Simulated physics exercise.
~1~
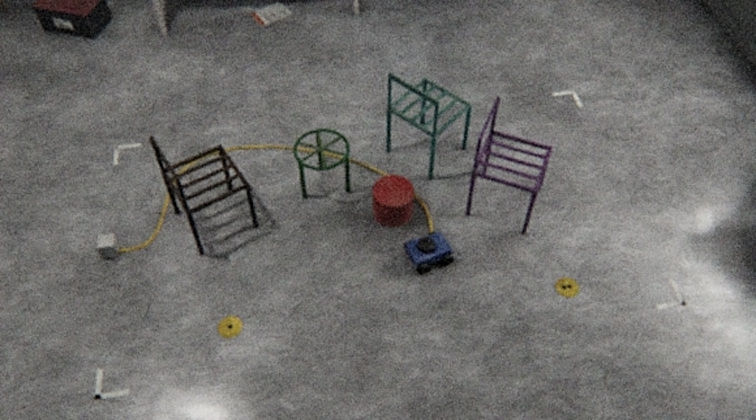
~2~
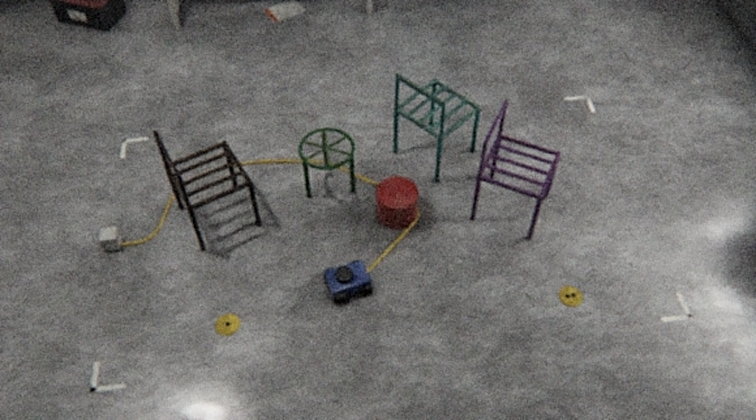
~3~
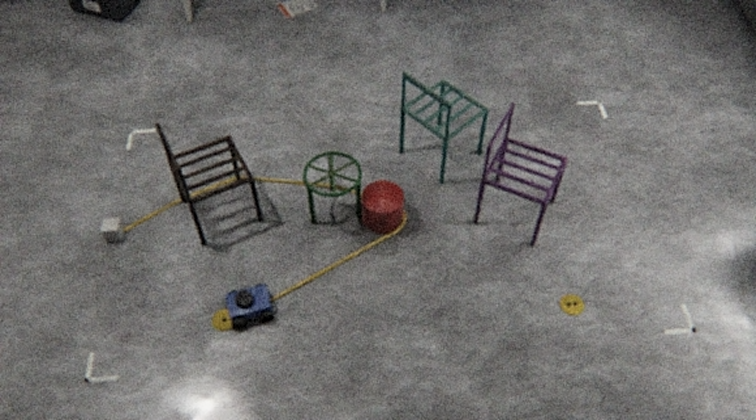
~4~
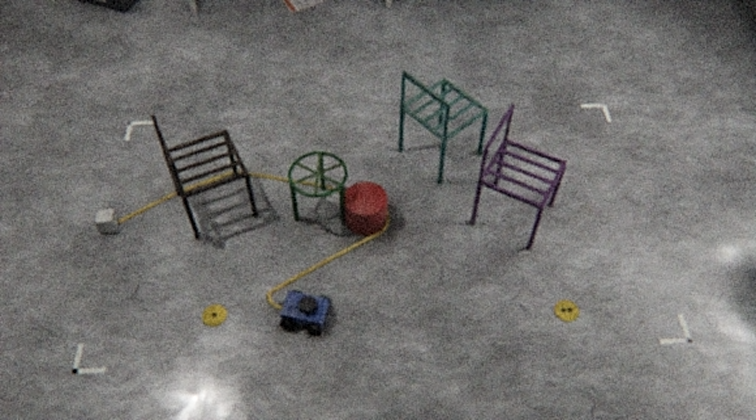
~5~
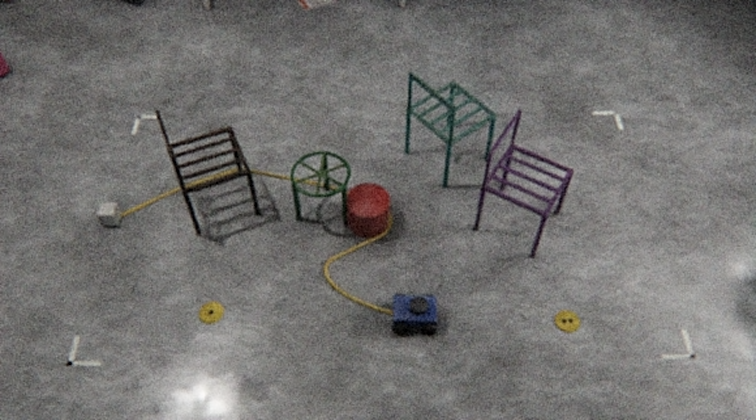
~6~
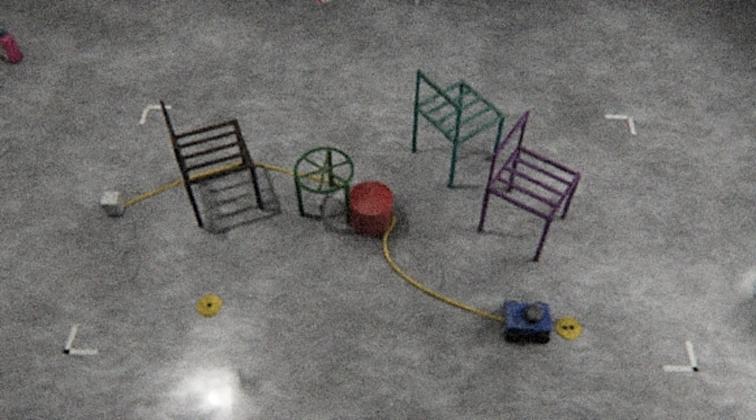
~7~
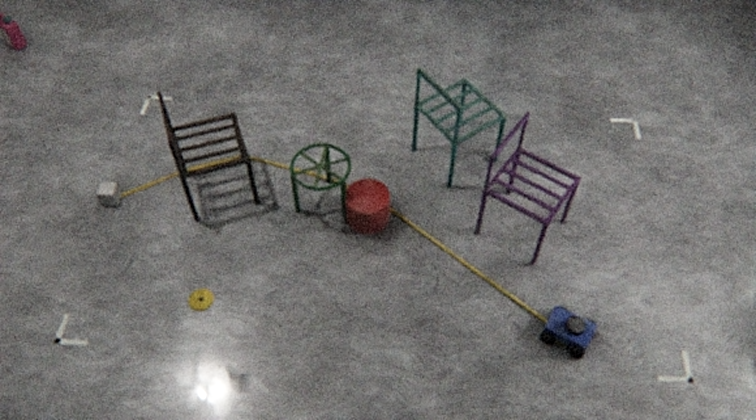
A small blue cart trails a yellow lead across a mottled grey floor, seen from above at an angle. The lead runs back to a pale block at the left, past a black chair, a green stool and a red tub, while a teal chair and a purple chair stand to the right. The cart drives left to a yellow mark, and the tightening lead shifts the stool and tub slightly. It turns back right, the lead slackening and curving behind it. Finally it reaches the other mark at lower right, the lead stretched straight from the tub, everything still upright.
